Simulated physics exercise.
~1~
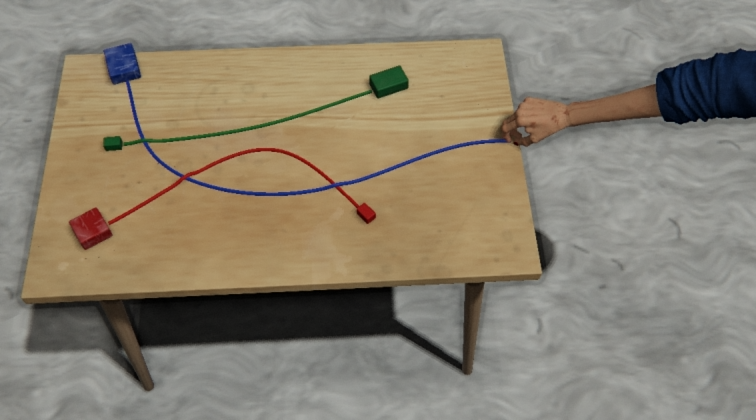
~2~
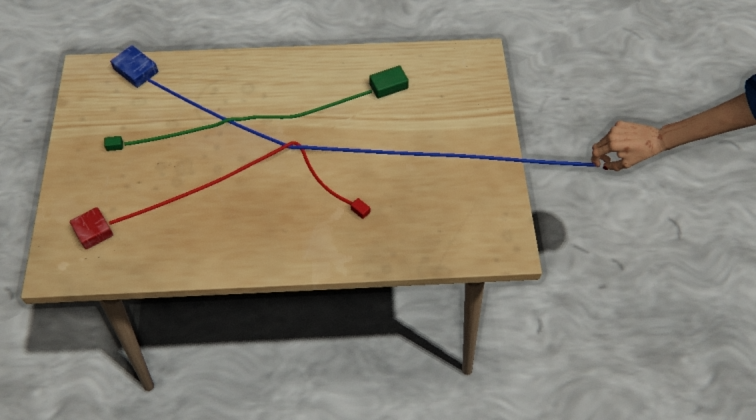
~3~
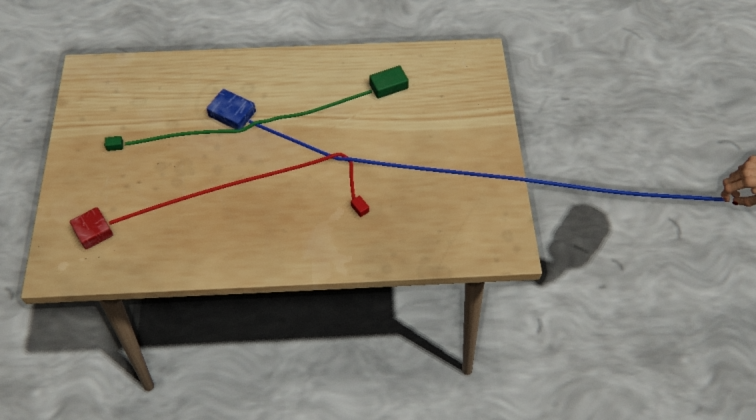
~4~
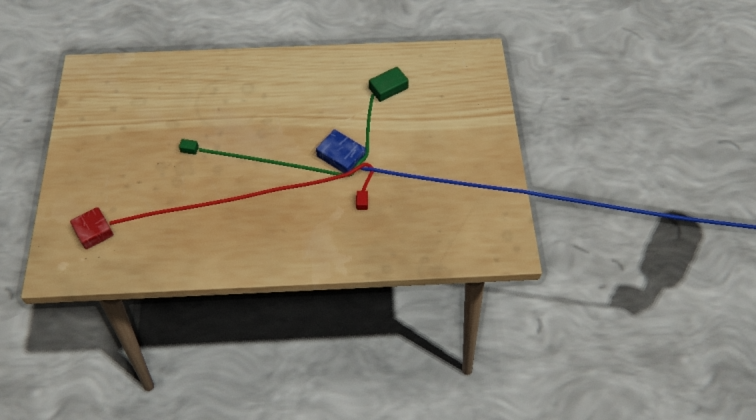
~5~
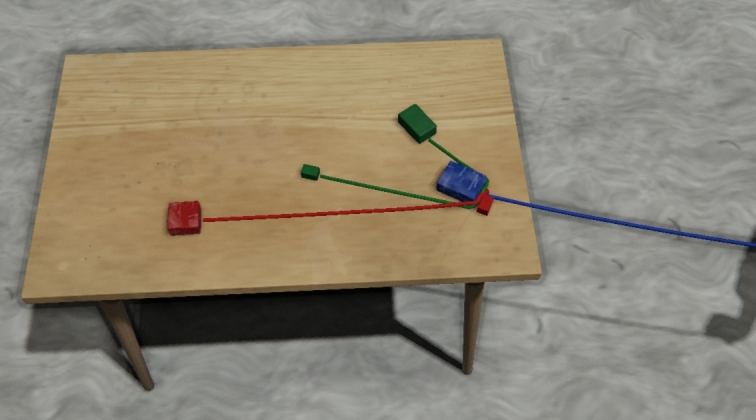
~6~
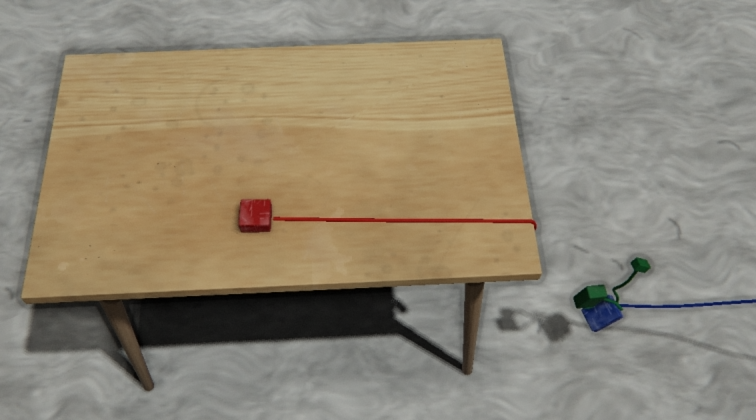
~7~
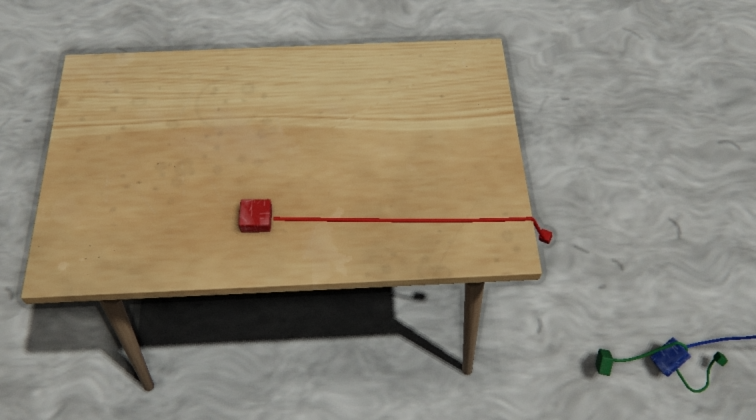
At the start, blue, green and red cords with block-like ends lie crossed on a wooden table, and a hand holds the blue cord at the right edge. The hand pulls it right and slightly toward the near side, straightening it and bending the other two cords. The blue block slides across the tabletop, catching the green cord and then dragging both green blocks and the small red one along. The blue and green pieces drop off the right edge together. Finally, the larger red block rests on the table, shifted right, while its small end hangs just over the edge.
